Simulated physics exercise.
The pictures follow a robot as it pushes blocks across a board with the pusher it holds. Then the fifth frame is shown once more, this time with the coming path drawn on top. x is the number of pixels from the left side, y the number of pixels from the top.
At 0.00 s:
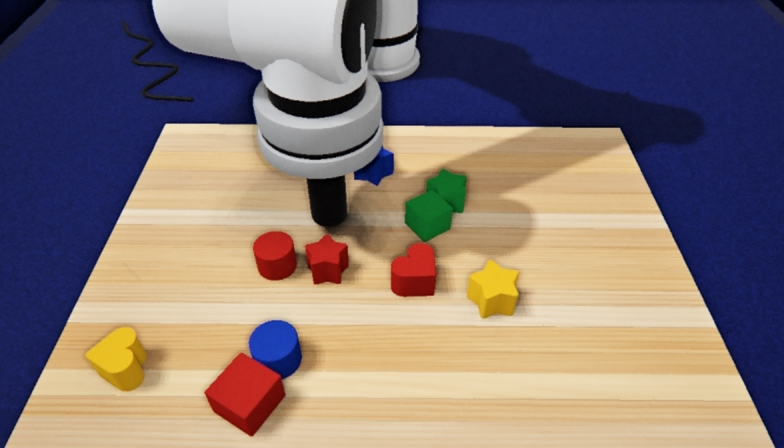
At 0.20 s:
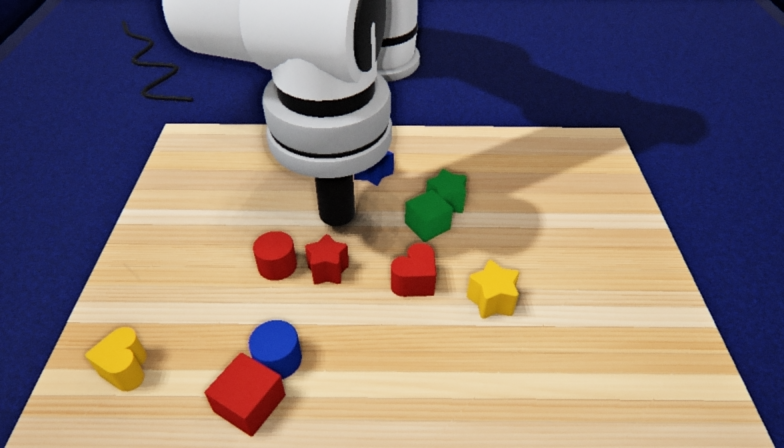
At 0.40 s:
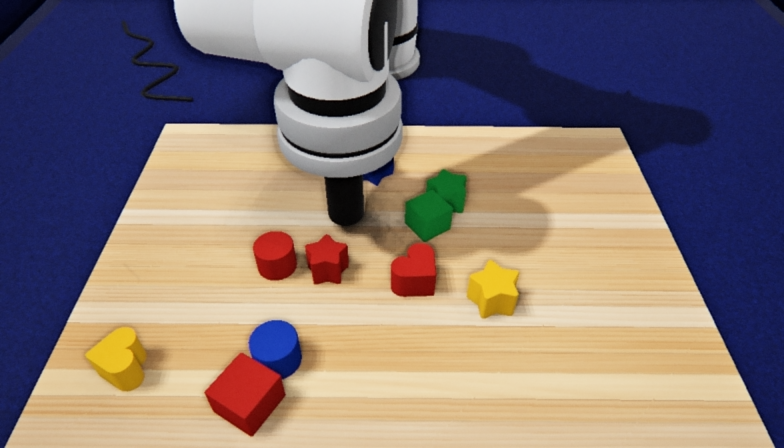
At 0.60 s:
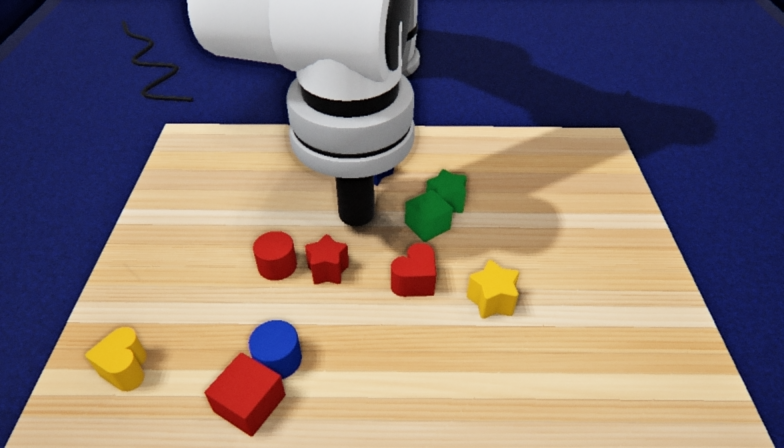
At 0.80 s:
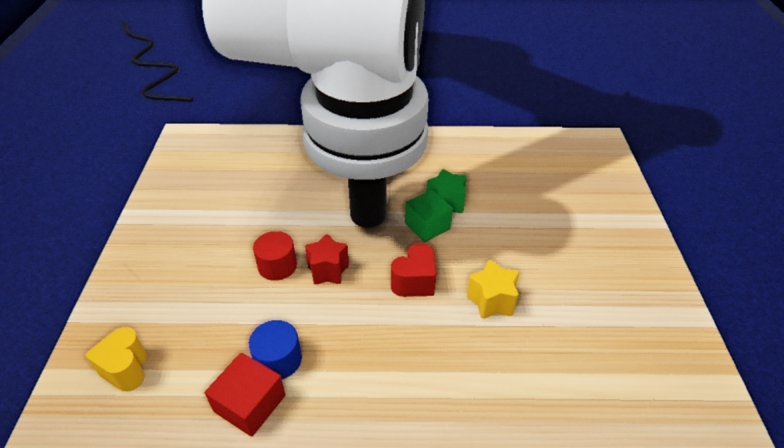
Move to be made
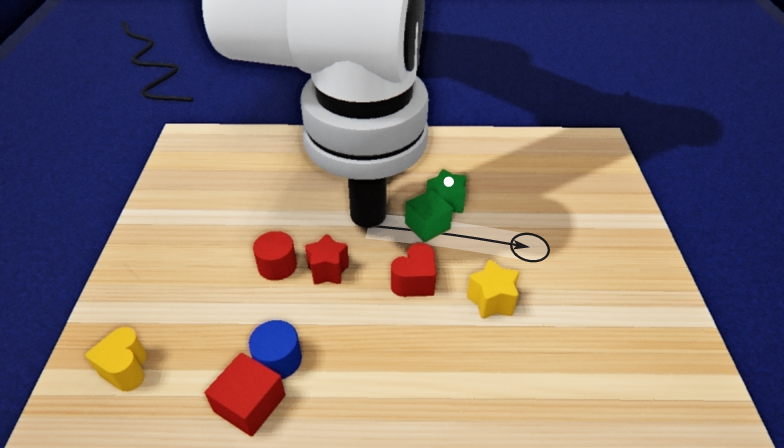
To begin with, a white robot arm holds its black tip over a wooden board scattered with red, blue, green and yellow blocks, just above a red star. The arm then slides slowly a short way right, gradually covering the blue block behind it, while the blocks all stay still.
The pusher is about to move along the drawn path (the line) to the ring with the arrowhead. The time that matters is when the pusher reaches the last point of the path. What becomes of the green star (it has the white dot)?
From what I can tell, it won't keep its place.
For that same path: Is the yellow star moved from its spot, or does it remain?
Undisturbed, or as good as.
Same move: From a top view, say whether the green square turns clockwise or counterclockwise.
Looking down, it rotates anti-clockwise.
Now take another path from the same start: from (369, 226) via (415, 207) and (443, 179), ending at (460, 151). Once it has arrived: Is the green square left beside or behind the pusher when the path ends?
Yes, that is how it ends up.
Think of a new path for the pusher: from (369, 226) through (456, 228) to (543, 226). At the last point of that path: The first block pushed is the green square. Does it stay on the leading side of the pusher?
I'd say the green square is still out in front of the pusher at the end.
The drawn path runs from (369, 226) directly to (530, 247); the dot is on the green star.
What follows on the original path. One third of the way, pusher (422, 222); green square (460, 205); green star (461, 179), turned 55° anticlockwise.
Two thirds of the way, pusher (477, 229); green square (506, 202); green star (463, 179), turned 60° anticlockwise.
At the end, pusher (532, 238); red heart-shaped block not moved; green square (519, 198), turned 40° anticlockwise; green star (463, 179), turned 60° anticlockwise; yellow star not moved.
